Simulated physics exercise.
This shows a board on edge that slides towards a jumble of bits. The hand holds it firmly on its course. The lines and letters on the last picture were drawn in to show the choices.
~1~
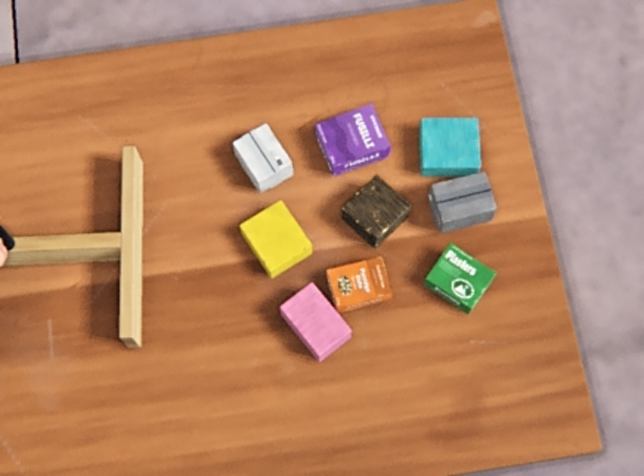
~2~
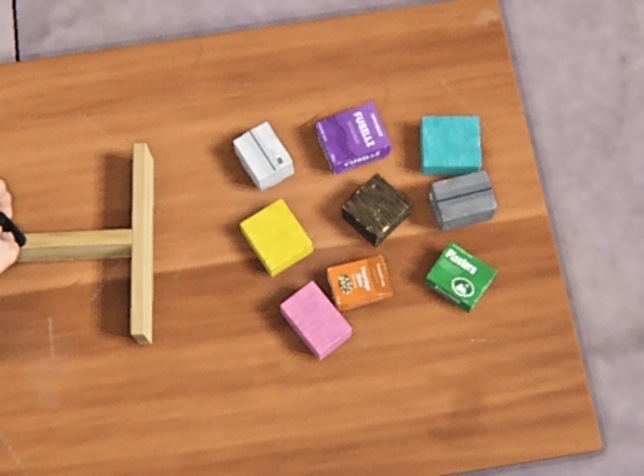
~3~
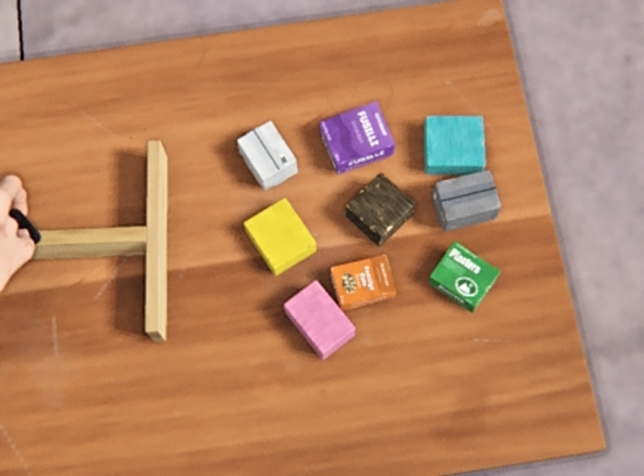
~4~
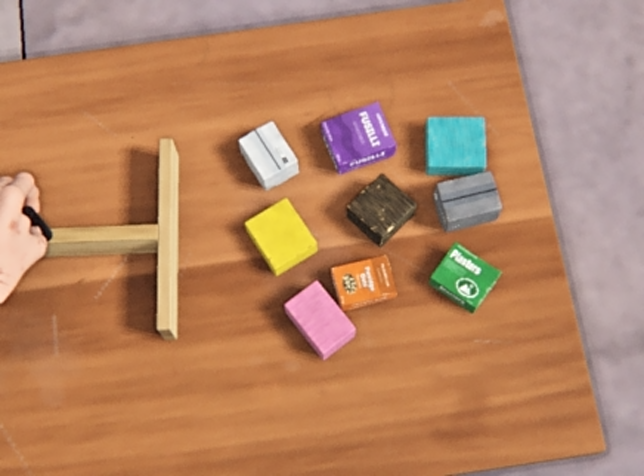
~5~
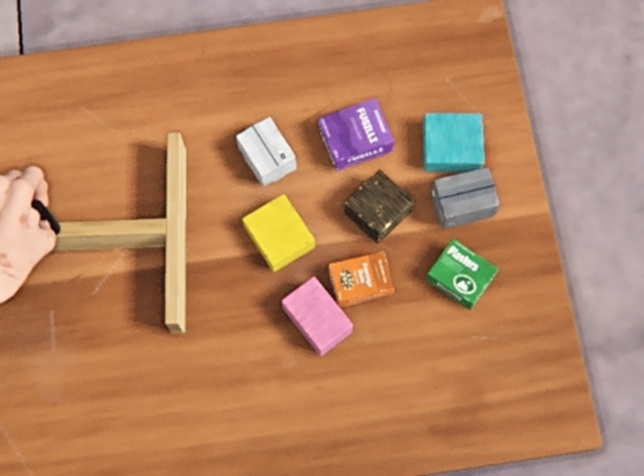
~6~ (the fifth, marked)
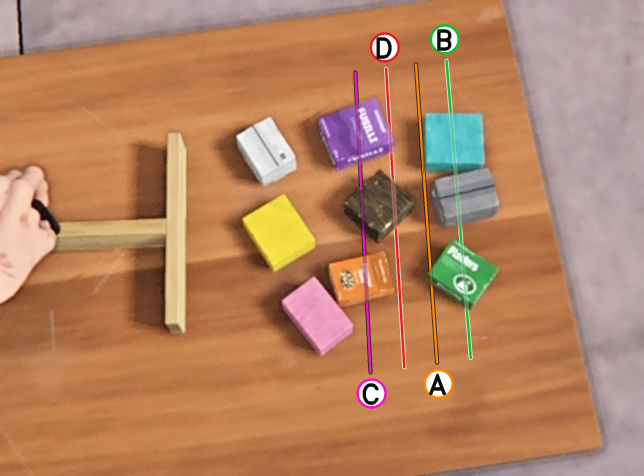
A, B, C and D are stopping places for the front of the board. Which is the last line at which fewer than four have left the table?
B.
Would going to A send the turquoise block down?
By then, yes.
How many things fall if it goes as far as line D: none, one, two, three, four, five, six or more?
By then, none.
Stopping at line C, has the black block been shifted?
By then, yes.
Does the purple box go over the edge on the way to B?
No.
On the marked copy, A at (426, 207); B at (458, 202); C at (363, 216); D at (395, 211).
With B. Early on, board (277, 211); white box (303, 153); yellow block (311, 239).
Further on, board (380, 197); turquoise block (512, 136); grey box (517, 193).
At the end, board (457, 186); grey box over the edge; turquoise block over the edge; two fallen.
As for the rest, A is within the limit but short; C is within the limit but short; D is within the limit but short.
